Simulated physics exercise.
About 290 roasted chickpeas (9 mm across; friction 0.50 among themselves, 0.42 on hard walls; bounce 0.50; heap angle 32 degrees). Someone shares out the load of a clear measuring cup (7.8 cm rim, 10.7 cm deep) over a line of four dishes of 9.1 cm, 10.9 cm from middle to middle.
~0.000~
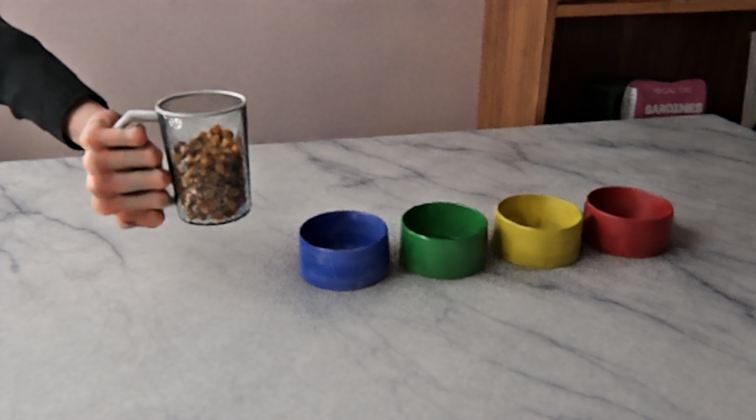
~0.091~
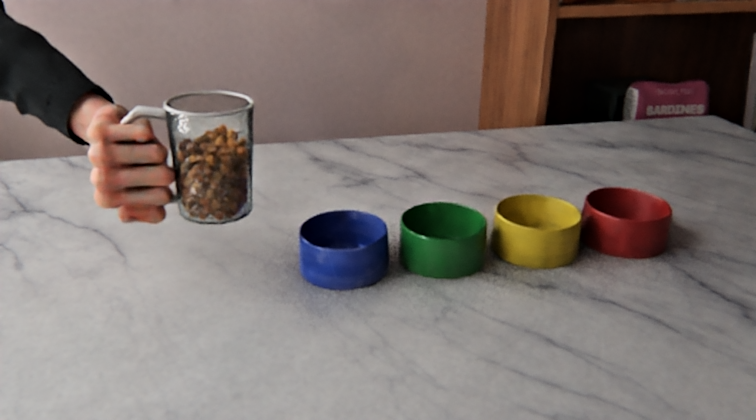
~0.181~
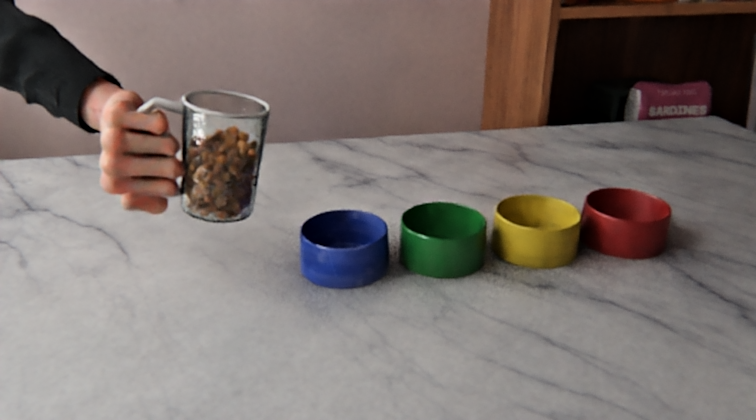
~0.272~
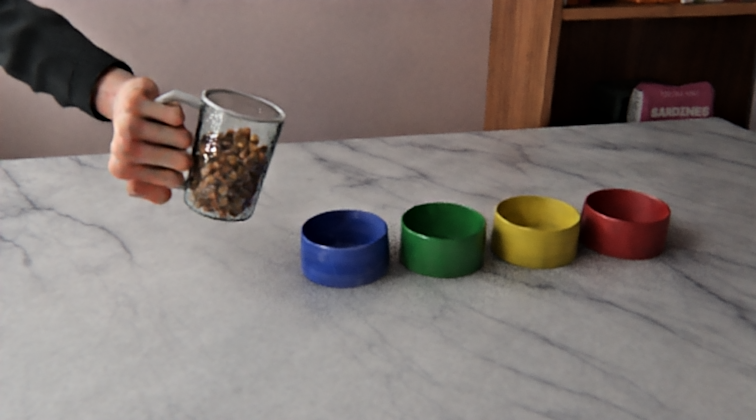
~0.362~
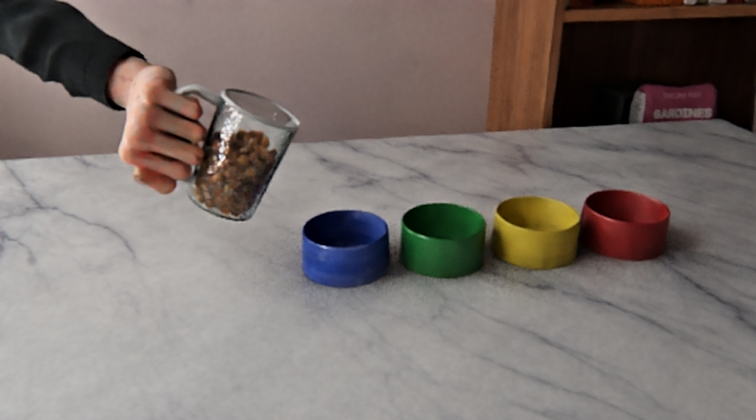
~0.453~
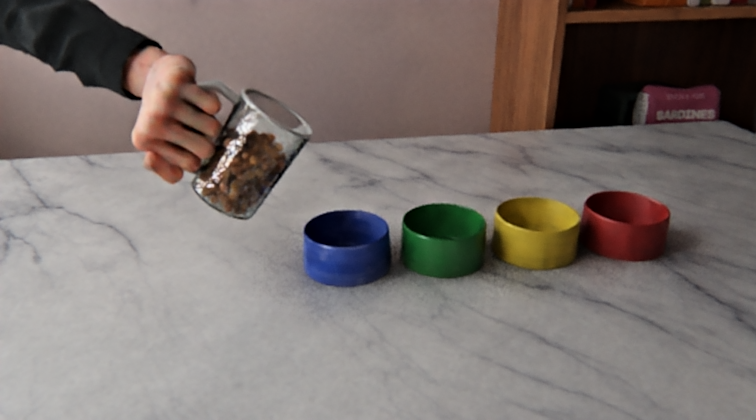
To begin with, a hand holds a clear measuring cup of small brown pieces upright by its handle, left of blue, green, yellow and red dishes on a marbled tabletop. The hand then moves the cup slightly right while tilting it steadily toward the dishes, and the pieces stay inside.
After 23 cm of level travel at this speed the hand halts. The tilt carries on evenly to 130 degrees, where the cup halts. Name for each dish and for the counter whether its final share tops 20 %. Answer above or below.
Red below, blue above, green below, yellow below, counter above.
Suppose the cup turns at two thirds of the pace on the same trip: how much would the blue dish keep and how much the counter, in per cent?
Blue 0; counter 0.
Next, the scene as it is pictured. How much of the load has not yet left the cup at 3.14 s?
About 0 per cent.
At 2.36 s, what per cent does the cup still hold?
Some 0 per cent of the load.
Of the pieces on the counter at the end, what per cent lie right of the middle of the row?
Some 0 per cent.
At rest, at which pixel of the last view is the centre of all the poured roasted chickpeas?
Near (387, 253).
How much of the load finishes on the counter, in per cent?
Roughly 45 per cent.
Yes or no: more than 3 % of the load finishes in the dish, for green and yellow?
Green yes; yellow no.
After 1.59 s, tilt 130 degrees; cup holds 20 %, blue 40 %, green 5 %.
Then, at 2.36 s, tilt 130 degrees; cup holds 0 %, blue 45 %, green 15 %.
Then, at 3.14 s, tilt 130 degrees; cup holds 0 %, blue 45 %, green 15 %.
In the end, at 3.4 s, red 0 %, blue 45 %, green 15 %, yellow 0 %, counter 45 %.
